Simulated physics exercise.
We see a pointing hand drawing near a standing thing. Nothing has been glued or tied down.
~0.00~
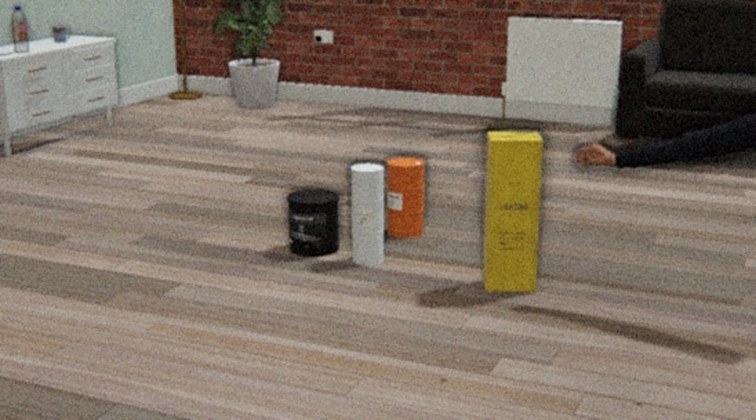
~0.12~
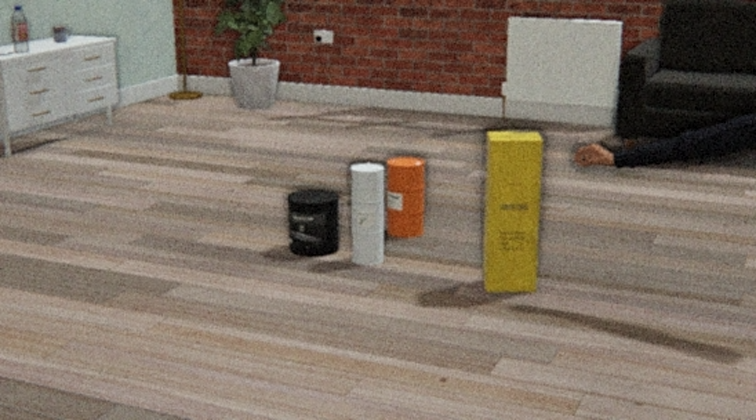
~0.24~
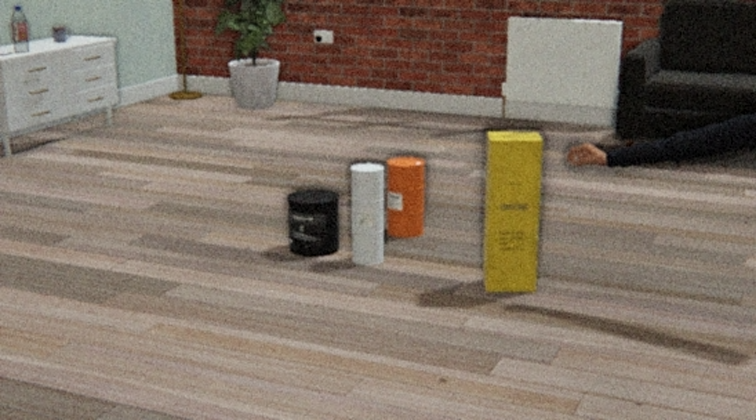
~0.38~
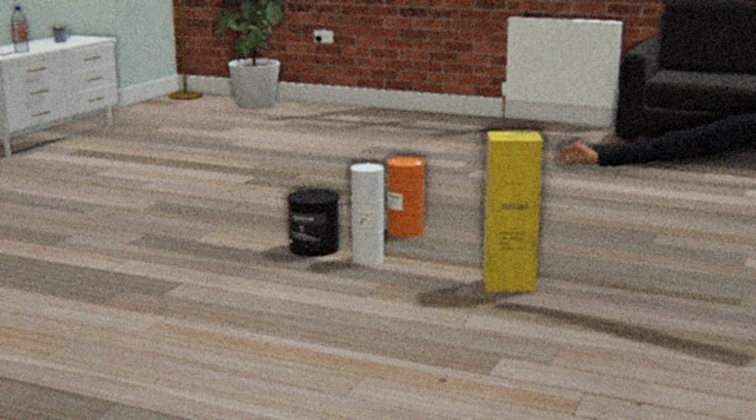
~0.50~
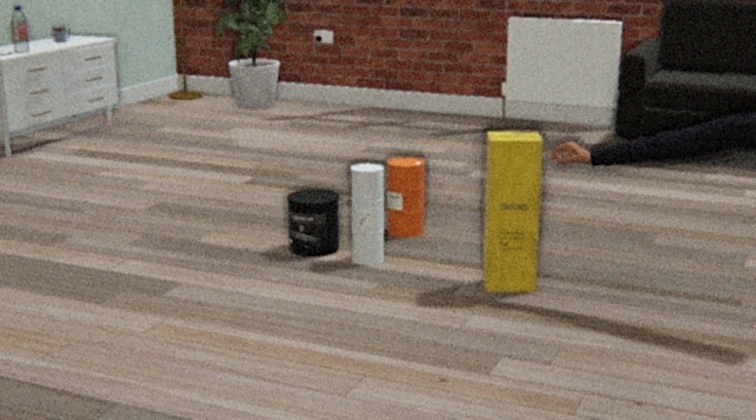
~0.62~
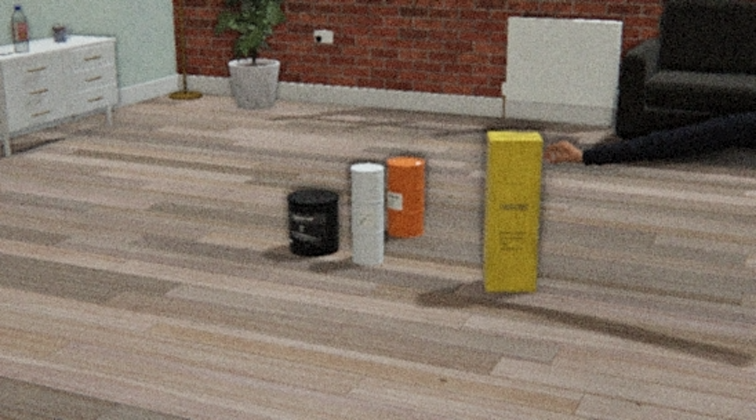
A room with a pale wood-plank floor and a brick back wall is seen from slightly above by a still camera, with a white drawer unit at left, a potted plant and white panel behind, and a dark sofa at right. On the floor stand a black tub, a white cylinder, an orange canister and a tall yellow box. A dark-sleeved arm at right slides its hand slowly leftward, close to the yellow box, while the objects stay still.
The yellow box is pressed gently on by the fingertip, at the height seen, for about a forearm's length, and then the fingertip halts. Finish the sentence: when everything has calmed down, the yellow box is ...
When everything has calmed down, the yellow box is knocked over.
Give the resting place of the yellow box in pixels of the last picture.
Looks like it settles somewhere around (391, 266).
By 1.42 s, yellow box tilted by 17° near (487, 209).
By 2.02 s, yellow box tilted by 59° near (432, 228).
By 2.22 s, yellow box on its side near (398, 254).
When it is over (3.0 s), lying over on the floor, yellow box. End places, in pixels of the last picture, yellow box near (391, 266).
